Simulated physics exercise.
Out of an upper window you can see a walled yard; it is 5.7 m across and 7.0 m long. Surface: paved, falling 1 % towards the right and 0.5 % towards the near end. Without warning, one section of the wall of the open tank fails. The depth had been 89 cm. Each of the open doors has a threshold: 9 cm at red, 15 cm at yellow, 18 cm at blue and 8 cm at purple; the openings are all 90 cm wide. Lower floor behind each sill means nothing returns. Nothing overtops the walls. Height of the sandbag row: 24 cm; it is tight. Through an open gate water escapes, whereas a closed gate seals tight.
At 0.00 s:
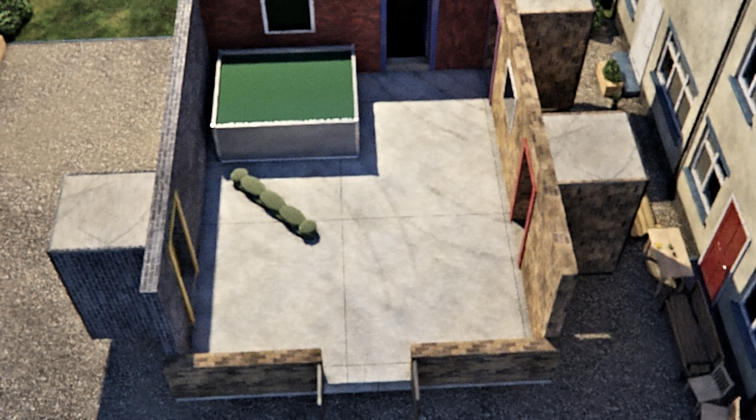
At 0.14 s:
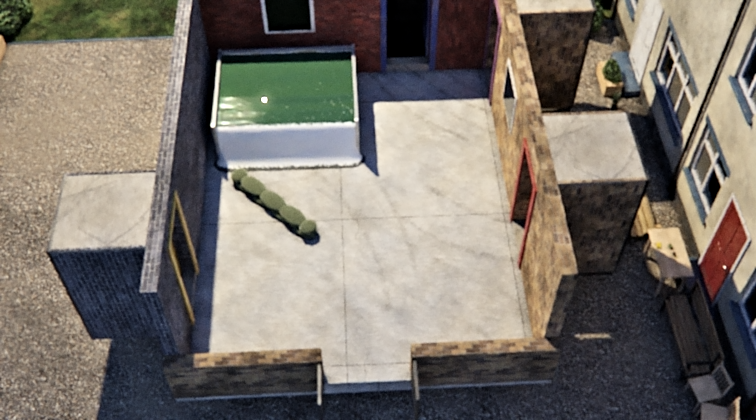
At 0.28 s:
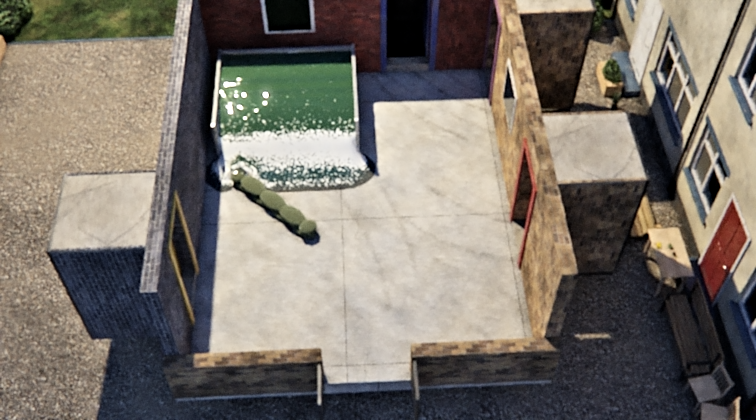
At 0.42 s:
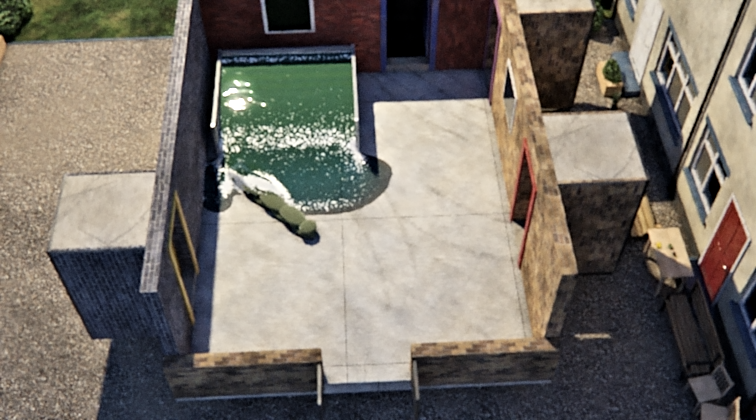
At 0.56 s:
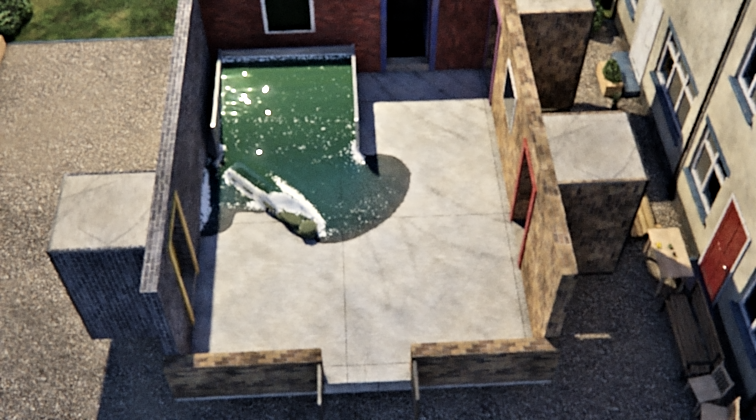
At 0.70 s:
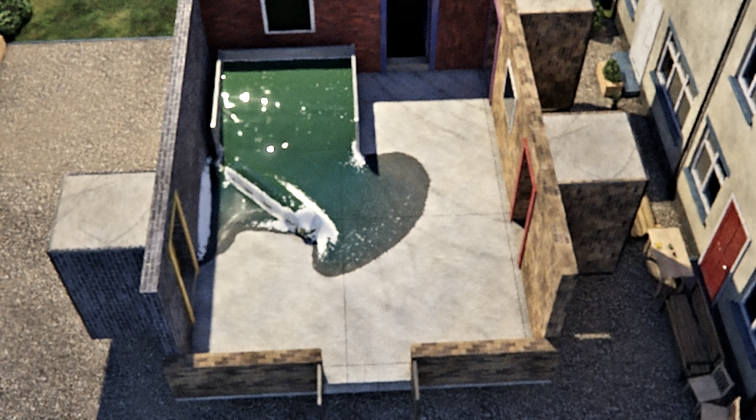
Green water bursting from the front of an open tank in a walled yard, spreading across pale paving and swamping a sandbag row.
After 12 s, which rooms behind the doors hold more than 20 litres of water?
In order: Red door: The inflow ends up higher than the cap. Yellow door: The inflow ends up lower than the cap. Blue door: The inflow ends up lower than the cap. Purple door: The inflow ends up higher than the cap.
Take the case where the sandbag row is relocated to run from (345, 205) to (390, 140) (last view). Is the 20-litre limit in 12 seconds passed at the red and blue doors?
Result: Red door beyond the limit; blue door inside the limit.
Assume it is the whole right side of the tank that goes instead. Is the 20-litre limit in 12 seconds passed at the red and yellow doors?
Log - red: Threshold topped, yellow: Threshold not reached.
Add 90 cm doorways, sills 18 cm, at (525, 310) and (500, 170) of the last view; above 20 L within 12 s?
Door 1: Higher; door 2: Lower.
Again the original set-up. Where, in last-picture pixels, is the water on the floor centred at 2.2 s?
(321, 215).
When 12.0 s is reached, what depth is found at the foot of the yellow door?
The depth there is around 7.0 cm.
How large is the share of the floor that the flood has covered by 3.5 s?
Some 75 per cent of the floor is wet.
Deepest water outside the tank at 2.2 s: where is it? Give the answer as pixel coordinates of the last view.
Near (531, 361).
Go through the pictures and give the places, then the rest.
The first picture shows the open tank at (286, 88) is whole and still, 89 cm deep.
In the second picture, the front is at (362, 157), 1.4 m from the gap at (288, 147); 0.5 m2 of floor is under water; 89 cm left at the back of the open tank.
In the third picture, the front is at (370, 174), 1.6 m from the gap at (288, 148); 1.9 m2 of floor is under water; 88 cm left at the back of the open tank.
In the fourth picture, water pours out at (289, 149) and has run 1.9 m, to (383, 185); typically 16 cm deep outside, 80 cm at the open tank's back.
In the fifth picture, water pours out at (289, 149) and has run 2.4 m, to (201, 233); typically 14 cm deep outside, 75 cm at the open tank's back.
In the sixth picture, the front is at (199, 263), 2.9 m from the gap at (289, 150); 8.0 m2 of floor is under water; 74 cm left at the back of the open tank.
After 1.4 s water covers 60 % of the floor and is deepest (48 cm) near (263, 185); red door not reached, yellow door 6 cm at the sill, 0 L in, blue door not reached, purple door not reached.
After 2.2 s water covers 70 % of the floor and is deepest (68 cm) near (531, 361); red door 11 cm at the sill, 0 L in, yellow door 9 cm at the sill, 0 L in, blue door not reached, purple door not reached.
After 3.5 s water covers 75 % of the floor and is deepest (40 cm) near (398, 347); red door 27 cm at the sill, 85 L in, yellow door 4 cm at the sill, 0 L in, blue door not reached, purple door not reached.
After 7.0 s water covers 95 % of the floor and is deepest (18 cm) near (531, 361); red door 16 cm at the sill, 273 L in, yellow door 4 cm at the sill, 0 L in, blue door 8 cm at the sill, 0 L in, purple door 12 cm at the sill, 5 L in.
After 12.0 s water covers 95 % of the floor and is deepest (13 cm) near (510, 245); red door 12 cm at the sill, 311 L in, yellow door 7 cm at the sill, 0 L in, blue door 10 cm at the sill, 0 L in, purple door 12 cm at the sill, 112 L in.
